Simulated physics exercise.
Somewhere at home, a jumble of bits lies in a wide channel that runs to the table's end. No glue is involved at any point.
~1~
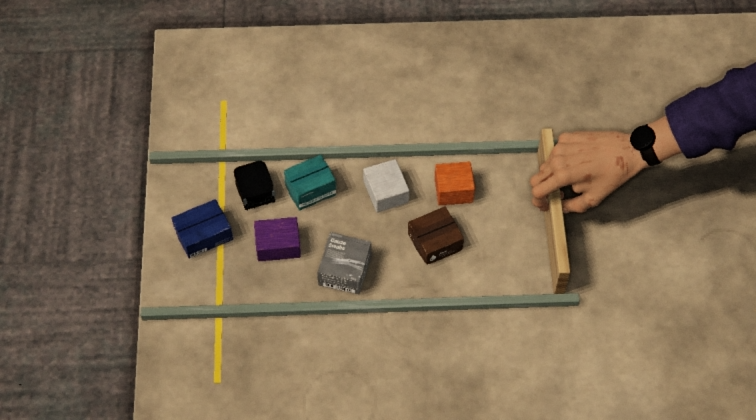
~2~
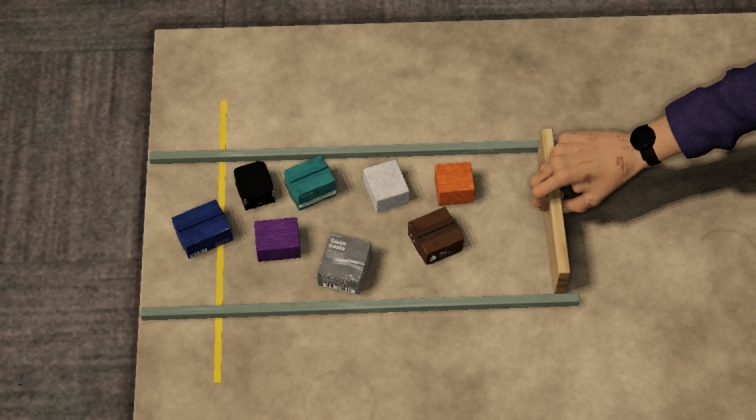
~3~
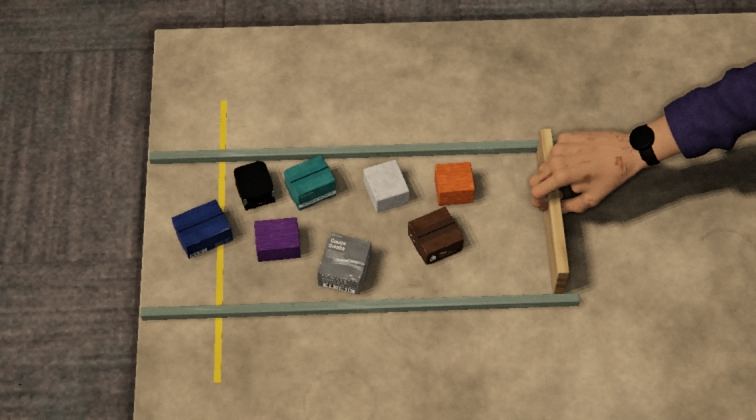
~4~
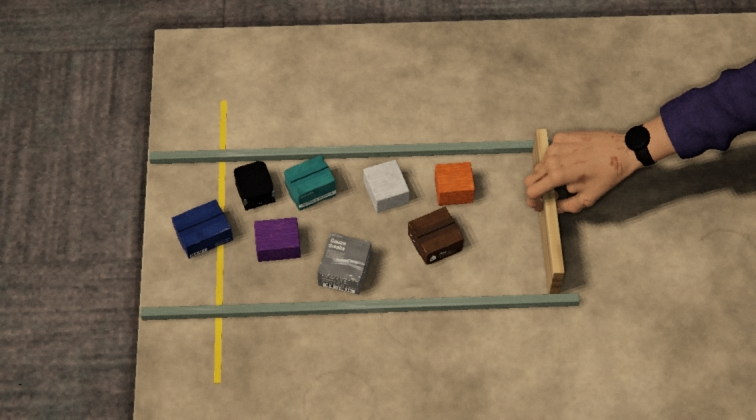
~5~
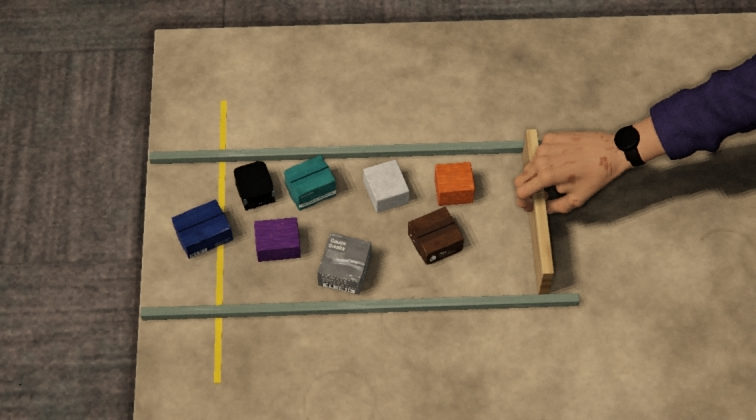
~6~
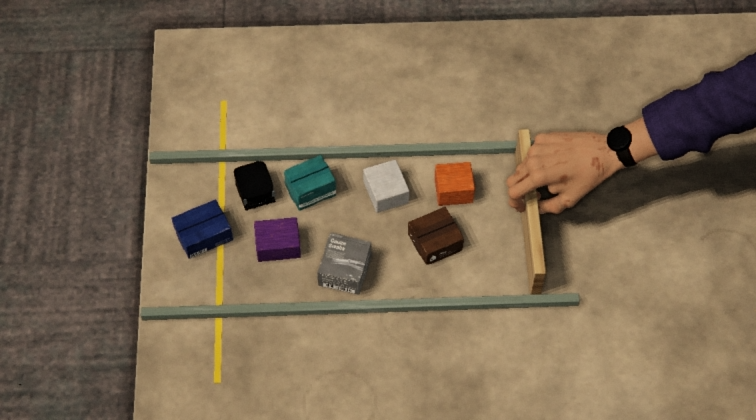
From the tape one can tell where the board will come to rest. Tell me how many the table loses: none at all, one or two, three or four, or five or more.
Those that leave the table: Three or four.
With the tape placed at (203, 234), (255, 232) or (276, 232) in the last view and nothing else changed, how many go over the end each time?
4, 1, 0.
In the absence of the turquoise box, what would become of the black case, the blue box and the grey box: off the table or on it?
The black case comes down, the blue box falls, the grey box remains up.
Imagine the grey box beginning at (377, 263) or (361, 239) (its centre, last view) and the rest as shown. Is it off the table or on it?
Well, the first time it hangs in there and the second time it hangs in there.
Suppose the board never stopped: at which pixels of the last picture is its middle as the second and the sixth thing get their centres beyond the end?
(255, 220), then (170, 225).
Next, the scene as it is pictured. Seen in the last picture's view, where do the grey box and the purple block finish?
Final centres, in order: Near (188, 278), near (152, 242).
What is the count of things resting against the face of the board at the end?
Result: 3 in all.
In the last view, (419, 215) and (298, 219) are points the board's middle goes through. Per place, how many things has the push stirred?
Counts: 3 and 8.
Soon after, none off yet; blue box at rest near (202, 229); black case at rest near (254, 186); purple block at rest near (278, 240).
At rest, the number that fall off is three or four; fallen, turquoise box, black case and blue box.
